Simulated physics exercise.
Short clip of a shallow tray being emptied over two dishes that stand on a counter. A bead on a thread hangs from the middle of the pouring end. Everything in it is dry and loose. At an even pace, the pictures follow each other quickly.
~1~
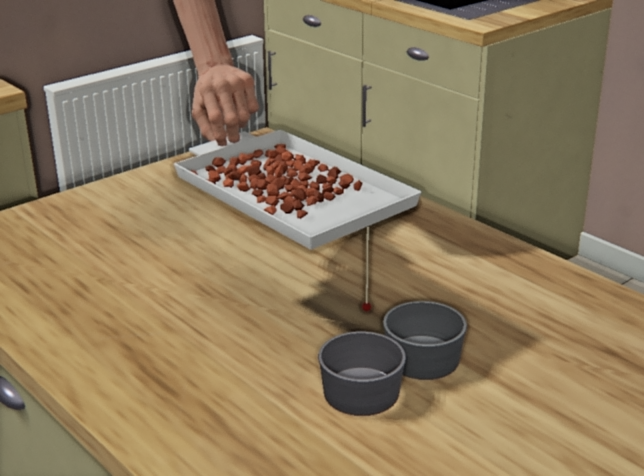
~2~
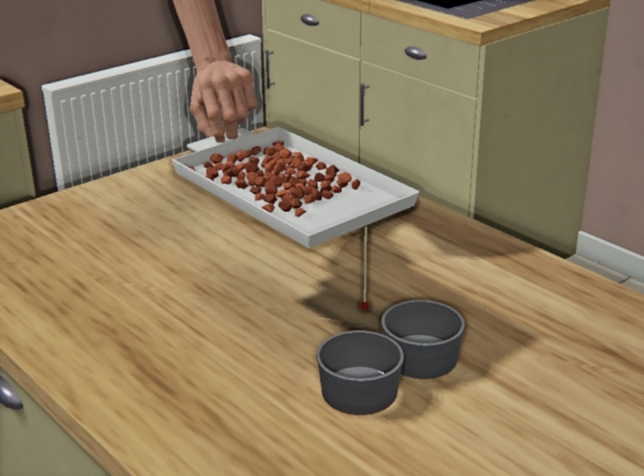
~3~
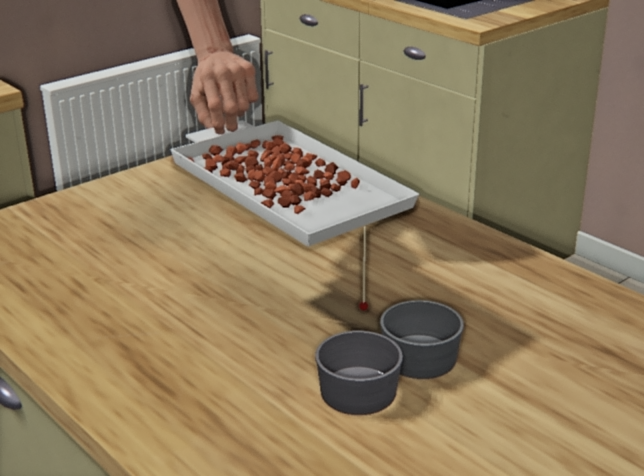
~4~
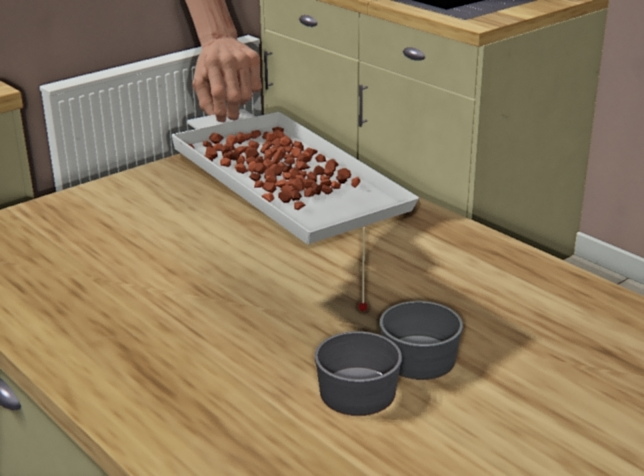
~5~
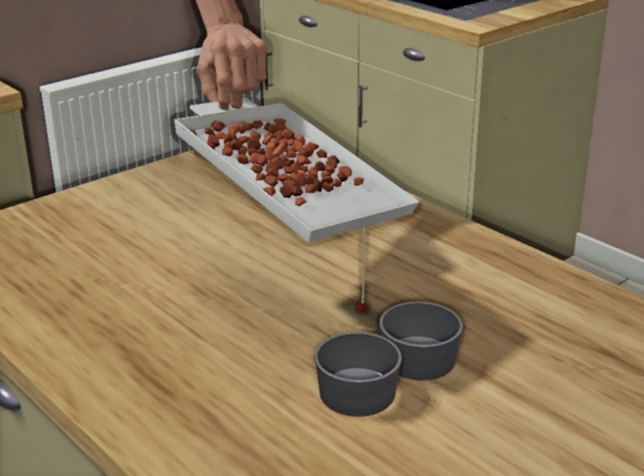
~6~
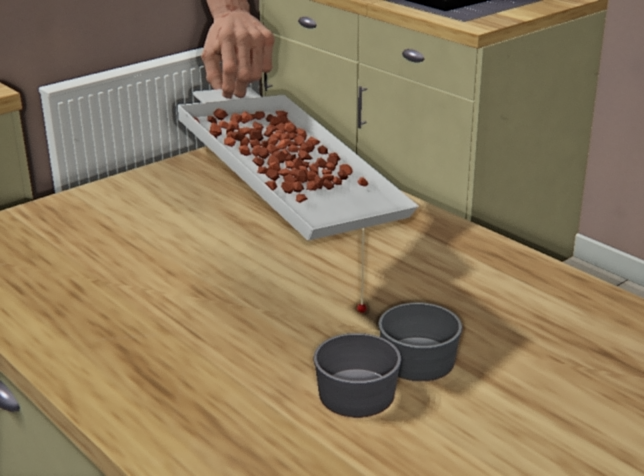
A hand raising the back of a shallow white tray of reddish-brown chunks, its front right corner dipping above two dark dishes.
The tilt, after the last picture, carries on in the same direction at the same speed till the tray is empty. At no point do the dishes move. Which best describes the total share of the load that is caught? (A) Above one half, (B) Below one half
The answer is B.
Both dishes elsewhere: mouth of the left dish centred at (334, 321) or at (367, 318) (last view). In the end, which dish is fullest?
In the first try it's the one on the right, and in the second it's the one on the right.
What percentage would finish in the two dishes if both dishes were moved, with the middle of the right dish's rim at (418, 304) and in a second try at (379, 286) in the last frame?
Around 90 % followed by around 20 %.
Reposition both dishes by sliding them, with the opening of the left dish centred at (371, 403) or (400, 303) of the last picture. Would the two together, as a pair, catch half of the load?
Try 1: A lesser share; try 2: The greater share.
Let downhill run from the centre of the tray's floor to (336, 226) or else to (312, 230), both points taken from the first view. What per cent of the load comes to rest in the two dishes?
70 % then 50 %, roughly.
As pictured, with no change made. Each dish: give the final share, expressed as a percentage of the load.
The left dish holds 0 % and the right dish holds 30 %.
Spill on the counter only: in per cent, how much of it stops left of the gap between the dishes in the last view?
Near 20 in a hundred.
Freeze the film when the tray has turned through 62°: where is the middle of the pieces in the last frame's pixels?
Look close to (374, 179) in the last picture.
Soon after the last picture, tray tipped steeply; nearly all on the tray; a stray few in the air.
A little later, tray tipped past a quarter turn; a small part on the tray; about a quarter in the right dish; about a third outside both; a small part in the air.
Later still, tray tipped past a quarter turn; about a third in the right dish; about two thirds outside both.
At rest, tray tipped past a quarter turn; none in the left dish; about a third in the right dish; about two thirds outside both.
